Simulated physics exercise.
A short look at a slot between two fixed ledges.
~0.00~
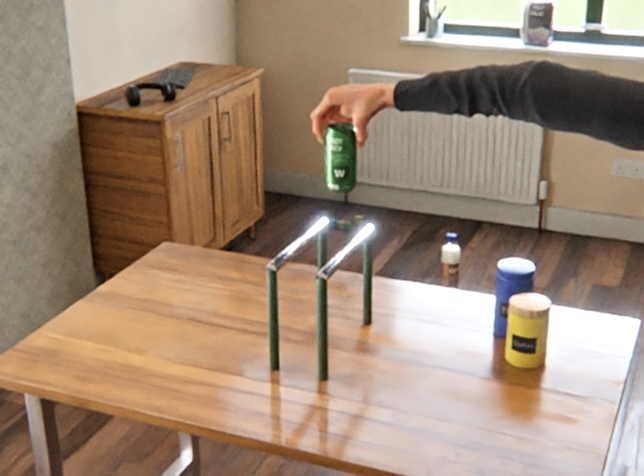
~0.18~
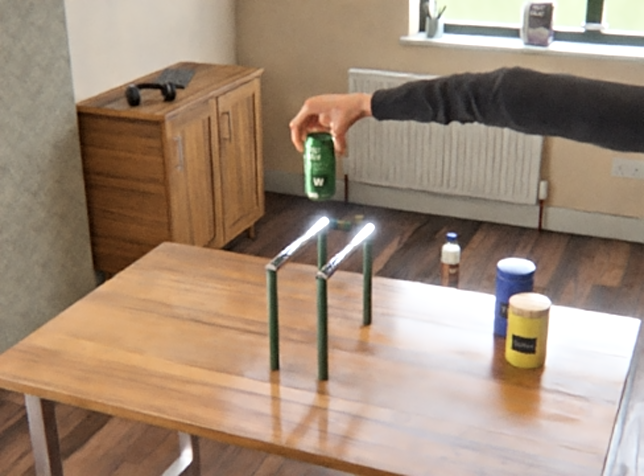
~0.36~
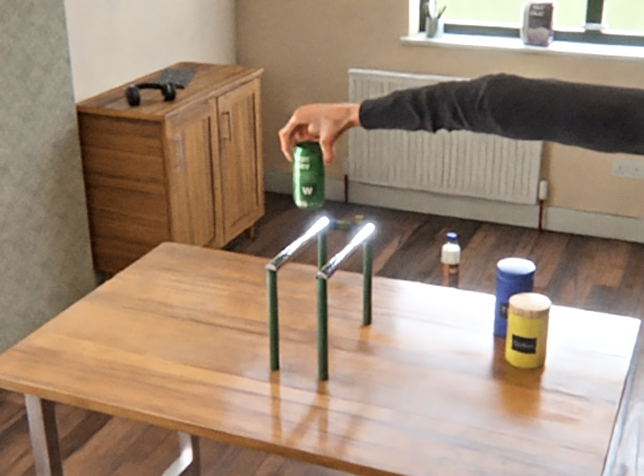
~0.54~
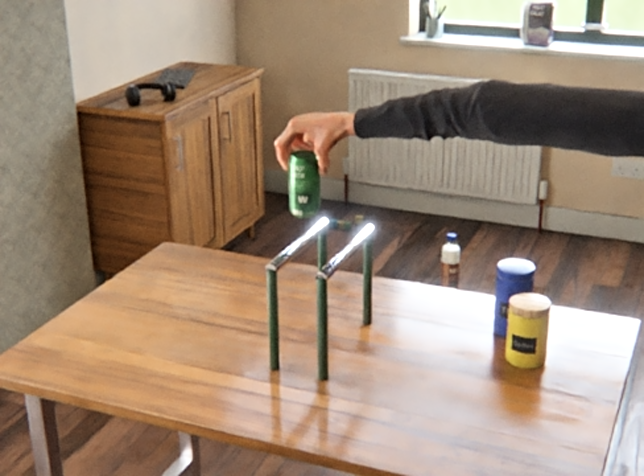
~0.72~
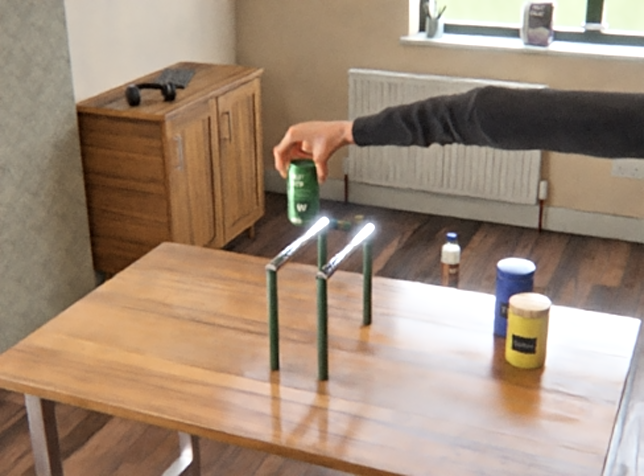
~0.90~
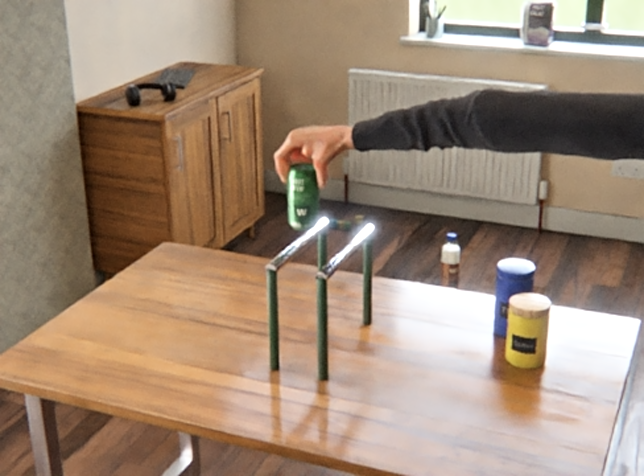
A hand moving a green can left and slightly down above two parallel rails on a wooden table, then keeping still.
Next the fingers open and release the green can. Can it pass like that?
Outcome: The can is caught.
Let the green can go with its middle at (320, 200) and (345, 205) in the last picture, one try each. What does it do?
First try: It drops through; second try: It lodges.
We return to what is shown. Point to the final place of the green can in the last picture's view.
At about (330, 236).
After 1.10 s, green can shifted a little near (305, 211).
After 1.20 s, green can turned 25° from how it was put near (316, 218).
After 1.30 s, green can turned 61° from how it was put near (329, 236).
In the end (1.9 s), toppled on the stand or table, green can; the other 2 unmoved. At the end, from the last picture's camera, green can near (330, 236). The can lodges.
